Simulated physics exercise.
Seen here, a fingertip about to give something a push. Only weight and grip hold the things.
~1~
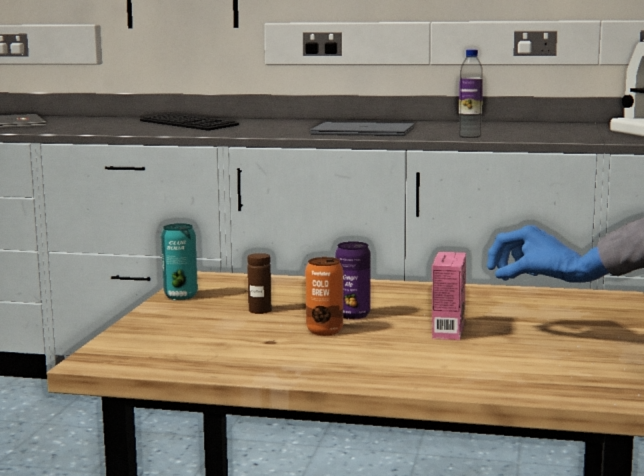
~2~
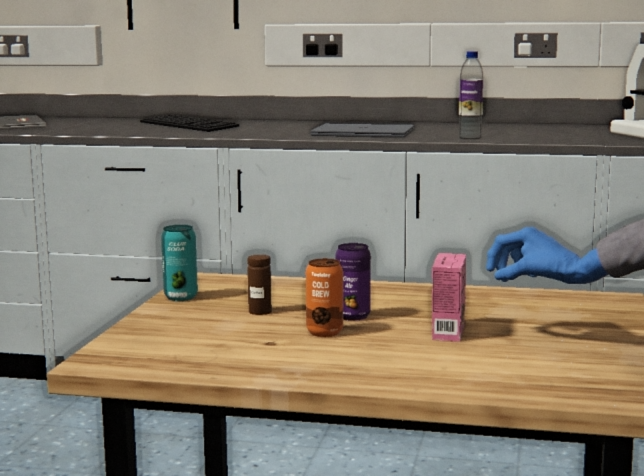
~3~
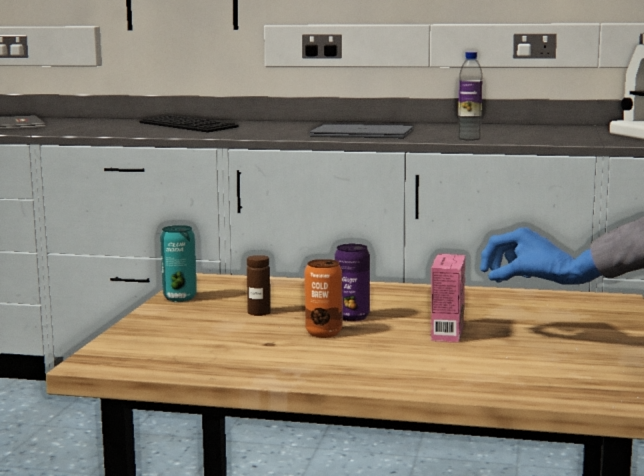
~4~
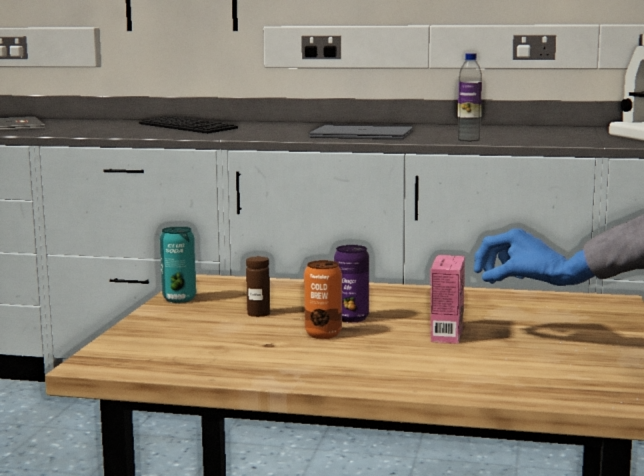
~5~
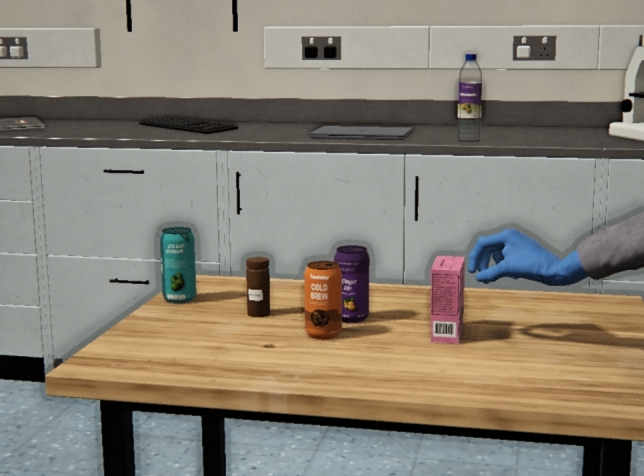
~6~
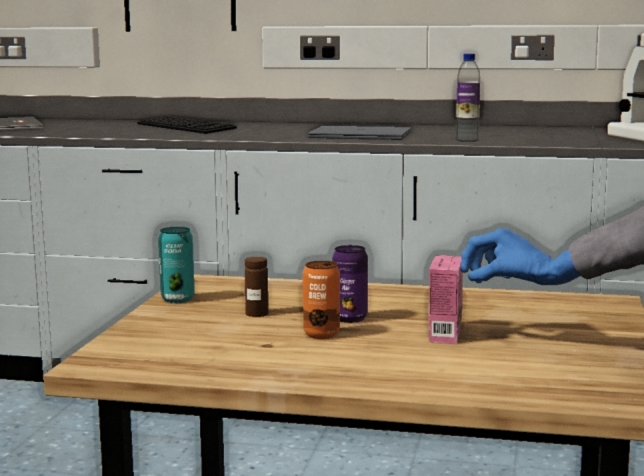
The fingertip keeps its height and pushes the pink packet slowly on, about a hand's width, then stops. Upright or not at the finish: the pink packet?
The pink packet topples.
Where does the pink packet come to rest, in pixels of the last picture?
At about (399, 319).
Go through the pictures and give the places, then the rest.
The first frame shows pink packet (449, 295).
The second frame shows pink packet (449, 297).
The third frame shows pink packet (448, 297).
The fourth frame shows pink packet (448, 299).
The fifth frame shows pink packet (448, 299).
The sixth frame shows pink packet (446, 299).
Then, 0.60 s after the last picture, pink packet tipped 31° from how it was near (425, 296).
Then, 0.80 s after the last picture, pink packet on its side near (399, 318).
At rest, tipped over on the table, pink packet. Seen from the same camera at the end, pink packet near (399, 319).
